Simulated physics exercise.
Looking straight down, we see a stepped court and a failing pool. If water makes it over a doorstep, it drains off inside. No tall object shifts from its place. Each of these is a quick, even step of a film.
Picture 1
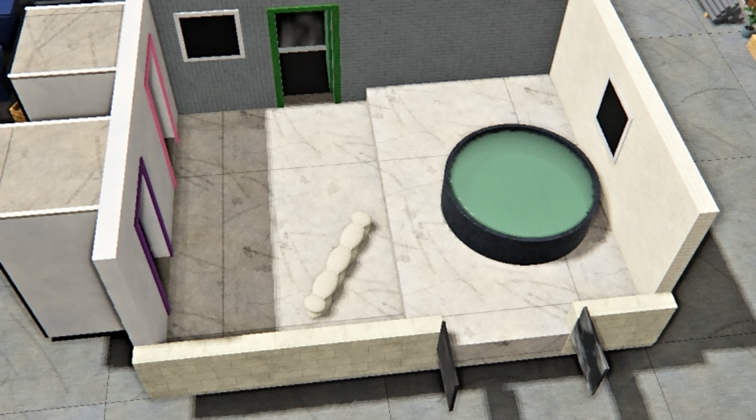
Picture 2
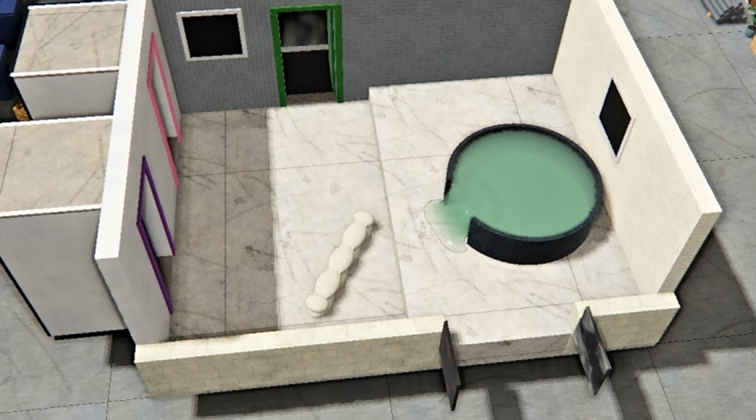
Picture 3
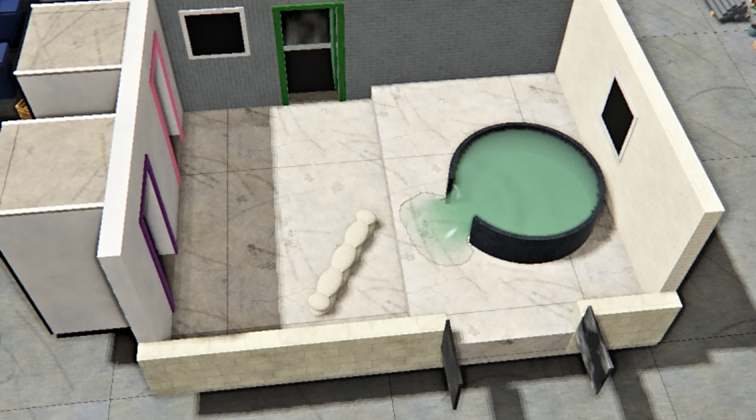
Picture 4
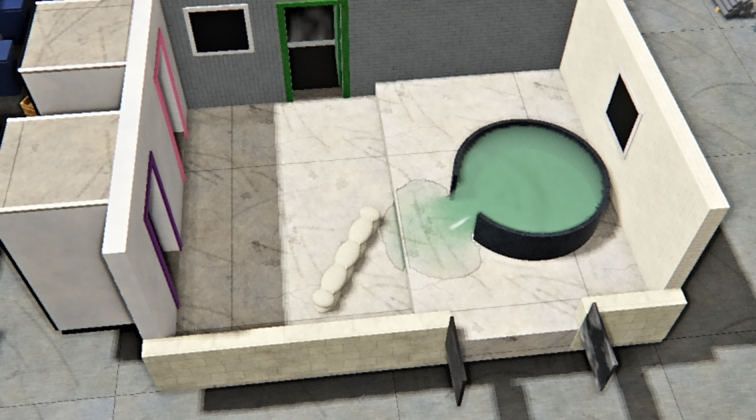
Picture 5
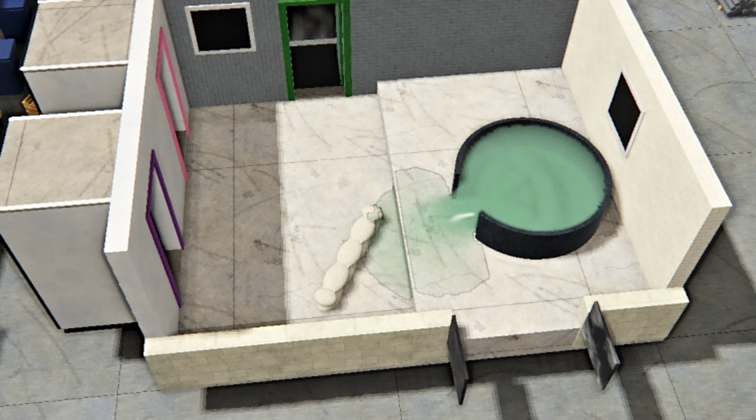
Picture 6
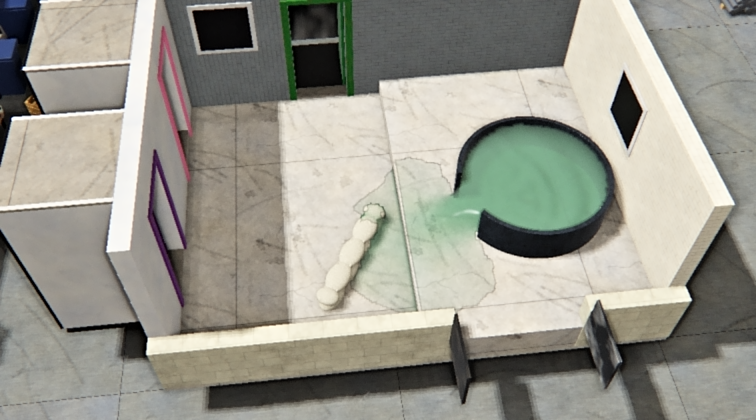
Green water poured through a gap in the left side of a round, dark-walled pool, then spread left across the pale marble floor in a widening sheet, reaching around a lumpy white barrier.
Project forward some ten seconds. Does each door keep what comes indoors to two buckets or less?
In order: I predict the pink door will remain at two buckets or below. I predict the green door will overshoot two buckets. I predict the purple door will overshoot two buckets.
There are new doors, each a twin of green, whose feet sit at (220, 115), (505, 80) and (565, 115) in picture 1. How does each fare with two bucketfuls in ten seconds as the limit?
The first clears the line, the next misses the line, the last misses the line.
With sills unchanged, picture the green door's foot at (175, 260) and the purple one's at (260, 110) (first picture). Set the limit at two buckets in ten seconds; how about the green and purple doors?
Outcome: Green exceeded, then purple exceeded.
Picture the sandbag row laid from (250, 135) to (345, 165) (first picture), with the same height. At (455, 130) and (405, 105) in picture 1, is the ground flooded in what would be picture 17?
Going through them: Safe, then safe.
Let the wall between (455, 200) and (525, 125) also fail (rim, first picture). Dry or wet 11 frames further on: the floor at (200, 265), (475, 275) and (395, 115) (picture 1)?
First kept bare, second kept bare, third soaked through.
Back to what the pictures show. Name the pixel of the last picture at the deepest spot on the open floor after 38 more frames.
I'd go with (414, 338) as the deepest place.
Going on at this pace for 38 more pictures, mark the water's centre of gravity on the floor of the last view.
Roughly (386, 226).
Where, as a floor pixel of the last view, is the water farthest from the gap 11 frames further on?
I'd say near (180, 362).
A moment on, water covers 20 % of the floor; the pink door not reached, the green door not reached, the purple door not reached.
Next, water covers 30 % of the floor; the pink door not reached, the green door not reached, the purple door not reached.
Then, water covers 45 % of the floor; the pink door wet at the sill, nothing in, the green door wet at the sill, nothing in, the purple door under two buckets in.
Later, water covers 55 % of the floor; the pink door wet at the sill, nothing in, the green door under two buckets in, the purple door over two buckets in.
In the end, water covers 60 % of the floor; the pink door wet at the sill, nothing in, the green door over two buckets in, the purple door far over two buckets in.
